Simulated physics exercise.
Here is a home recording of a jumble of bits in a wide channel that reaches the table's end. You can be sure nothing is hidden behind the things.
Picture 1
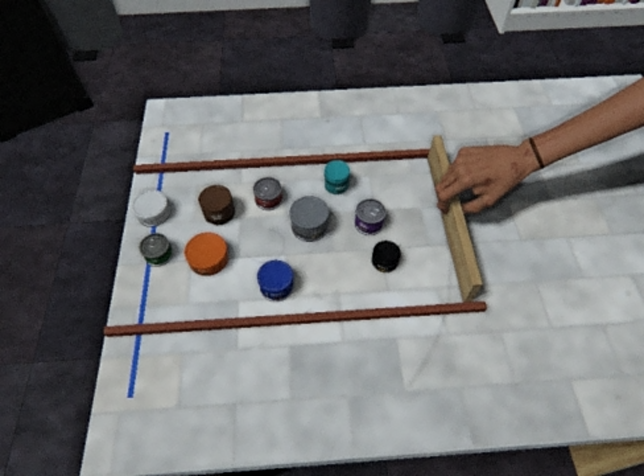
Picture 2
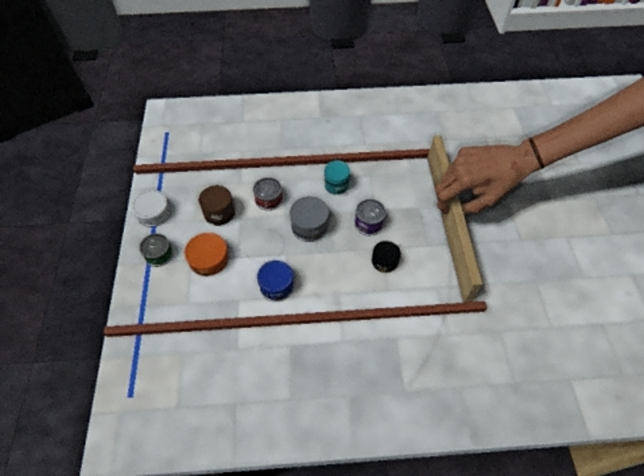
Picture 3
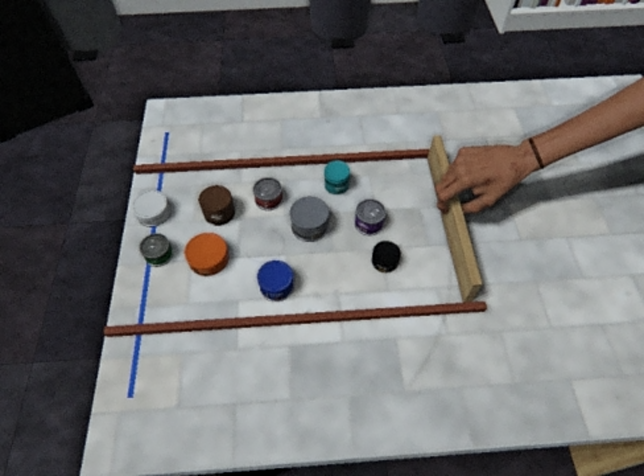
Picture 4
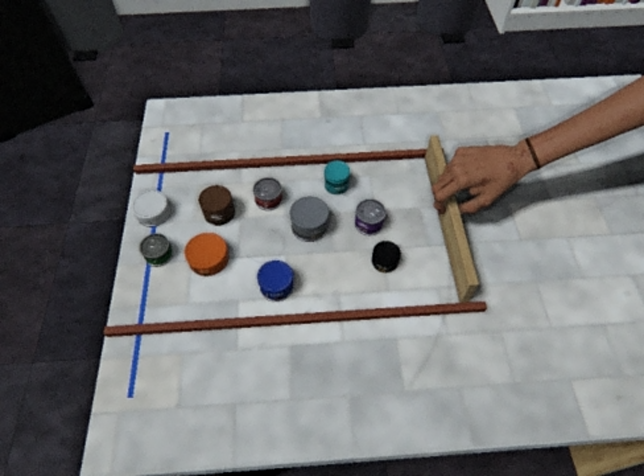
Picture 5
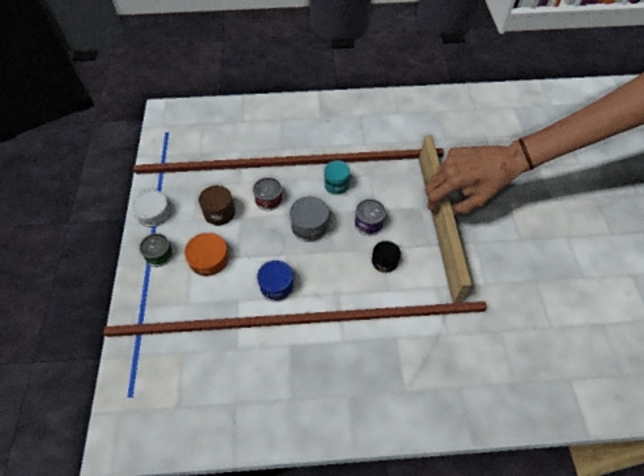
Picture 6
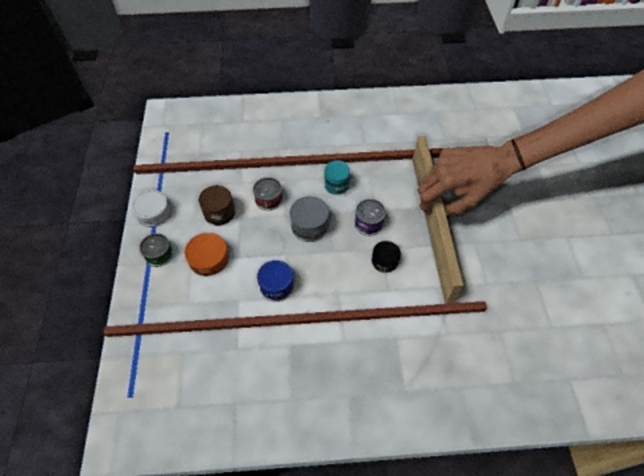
A wooden board held by a hand at the right stays still at first, then slides slightly left between two reddish-brown rails, while the scattered round tubs and tins, two of them by a blue line, remain in place.
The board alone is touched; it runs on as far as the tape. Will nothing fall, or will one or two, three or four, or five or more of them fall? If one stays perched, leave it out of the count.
Count off: Five and up.
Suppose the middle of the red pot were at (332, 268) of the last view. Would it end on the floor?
In that case the red pot stays put.
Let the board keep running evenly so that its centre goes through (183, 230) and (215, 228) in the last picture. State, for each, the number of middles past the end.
2 and 0.
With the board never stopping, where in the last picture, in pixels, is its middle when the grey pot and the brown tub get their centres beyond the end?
Near (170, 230) in the first case, near (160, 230) in the other.
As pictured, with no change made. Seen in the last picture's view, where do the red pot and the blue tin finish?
The red pot settles near (140, 208); as for the blue tin, near (123, 296).
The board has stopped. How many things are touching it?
The count in contact is 5.
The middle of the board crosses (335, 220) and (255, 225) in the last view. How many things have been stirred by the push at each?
One spot: 4. Other spot: 8.
Early on, none off yet; white tin at rest near (152, 209); green tin at rest near (157, 250); orange tub at rest near (207, 255).
Finally, the number that fall off is five or more; lost, grey pot, brown tub, orange tub, green tin and white tin.
